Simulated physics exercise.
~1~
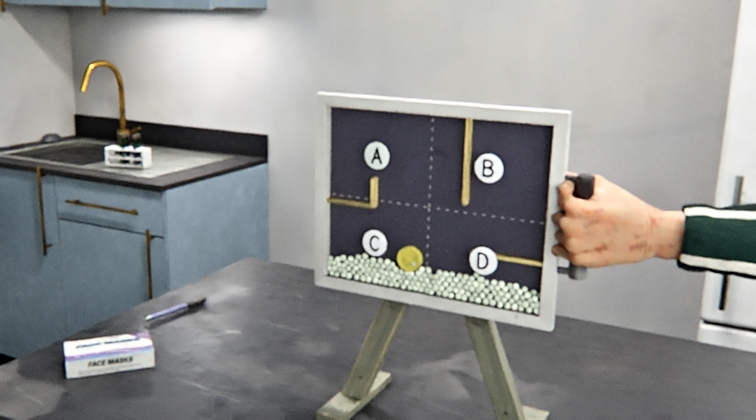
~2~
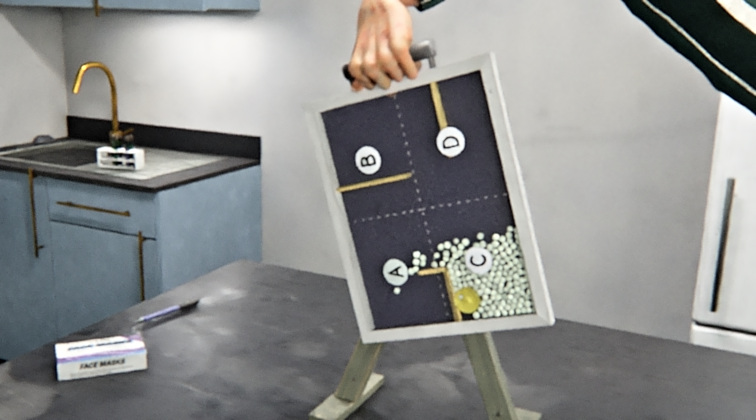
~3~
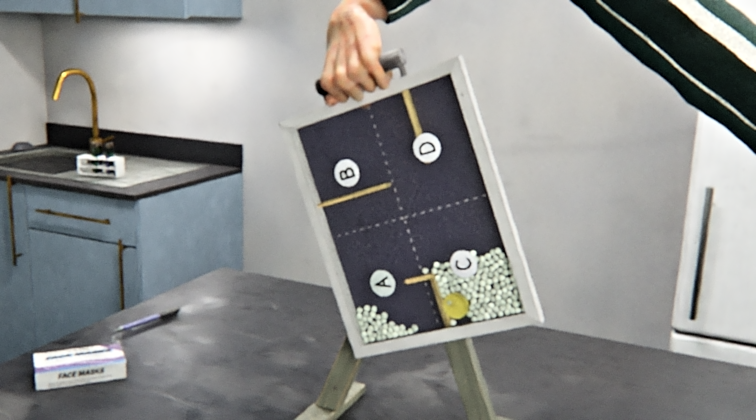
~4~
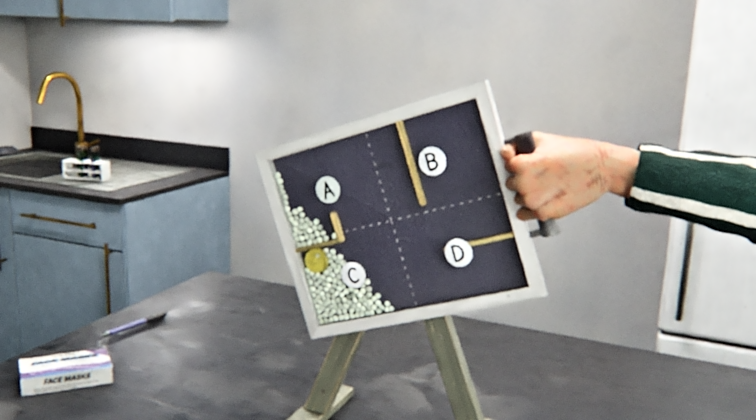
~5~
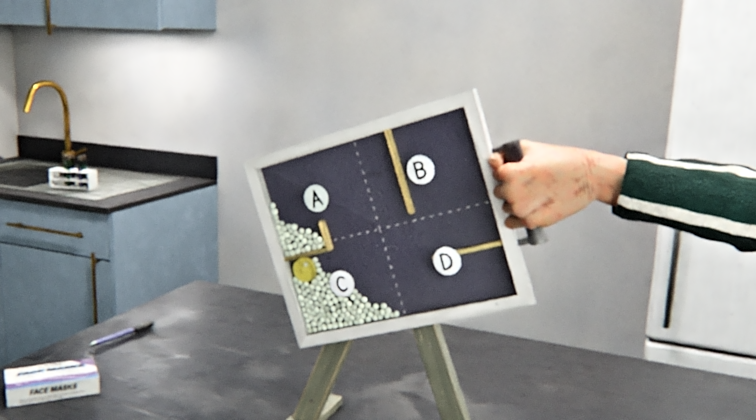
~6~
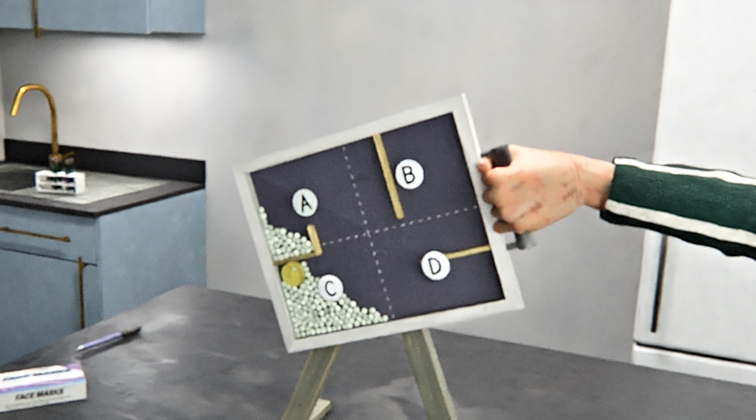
The clip shows a hand swinging a framed case of white beads and a yellow disc anticlockwise past upright, then partway back, the beads sliding into the lowest corner; it ends tilted, with most beads in quarter C and some in A.
